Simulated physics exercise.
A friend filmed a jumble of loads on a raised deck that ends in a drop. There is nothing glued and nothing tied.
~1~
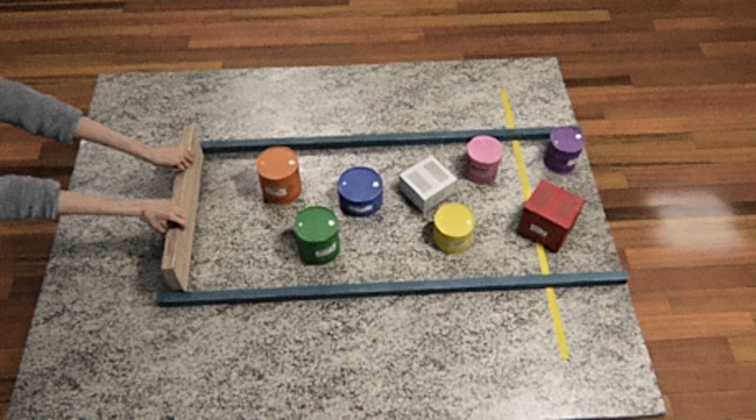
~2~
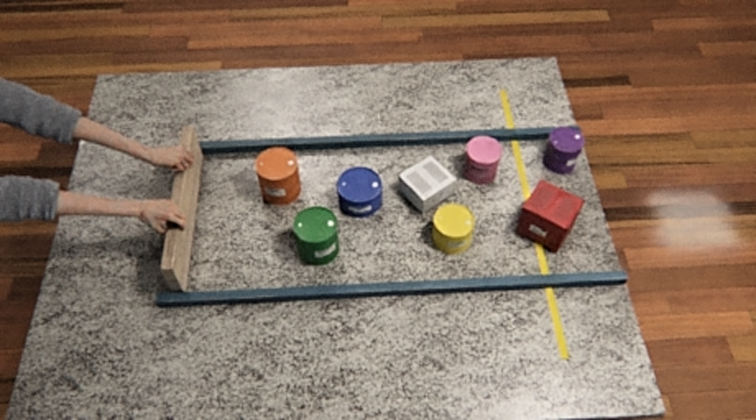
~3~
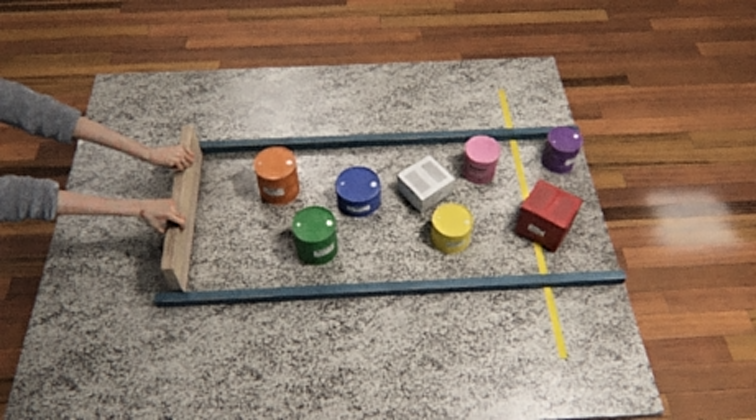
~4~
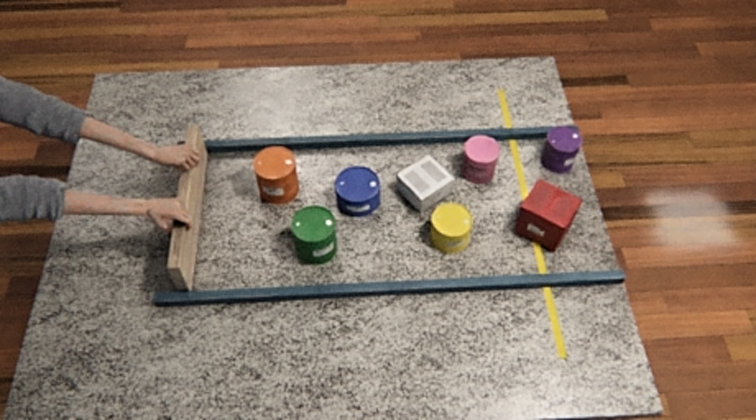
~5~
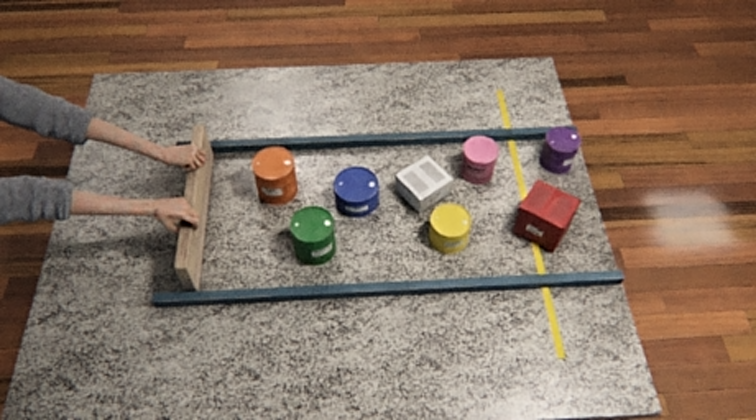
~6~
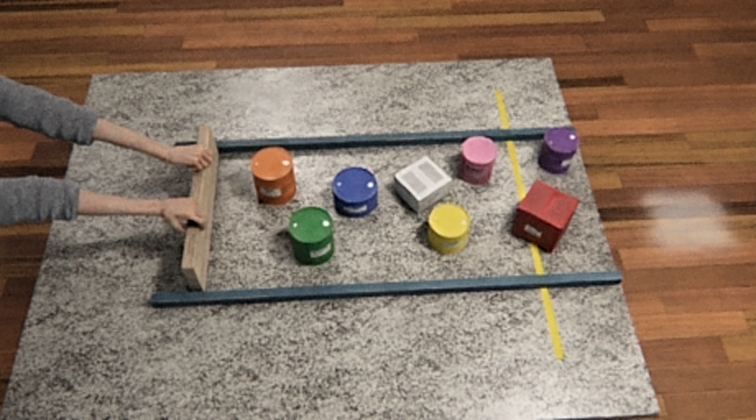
In the video, two hands hold a wooden plank between two blue rails on a speckled surface and slide it slightly to the right, toward colorful canisters, a white item and a red box, which stay essentially still.
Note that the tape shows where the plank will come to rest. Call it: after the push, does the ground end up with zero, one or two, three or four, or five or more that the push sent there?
The ground ends up with one or two.
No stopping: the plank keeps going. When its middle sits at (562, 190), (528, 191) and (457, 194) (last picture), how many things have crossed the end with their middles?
Counts: 5, 2, 0.
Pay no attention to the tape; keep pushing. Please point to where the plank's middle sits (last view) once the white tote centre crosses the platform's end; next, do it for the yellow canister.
First it's close to (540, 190), next close to (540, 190).
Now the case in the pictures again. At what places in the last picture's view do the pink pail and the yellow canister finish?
They finish at roughly (563, 141) and (591, 221) respectively.
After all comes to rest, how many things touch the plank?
That number would be 3.
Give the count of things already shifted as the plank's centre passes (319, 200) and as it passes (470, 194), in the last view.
First 3, after that 7.
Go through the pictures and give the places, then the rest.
Purple canister (564, 151); red tote (550, 217); pink pail (483, 161); plank (184, 206); tape (530, 205), in the first frame.
Red tote (549, 217); green canister (317, 236), in the second frame.
Pink pail (481, 161); blue canister (358, 192), in the third frame.
Purple canister (561, 150); orange canister (277, 176), in the fourth frame.
Red tote (546, 217); plank (196, 206), in the fifth frame.
Purple canister (558, 151); red tote (544, 217); pink pail (478, 161); plank (202, 206); tape (525, 205), in the sixth frame.
Early on, none off yet; purple canister at rest near (558, 151); red tote at rest near (544, 217); pink pail at rest near (478, 161).
A while later, none off yet; purple canister at rest near (558, 151); red tote travelled about its own width near (584, 213); pink pail travelled about its own width near (522, 142).
Finally, the number that fall off is one or two; lost, red tote and purple canister.
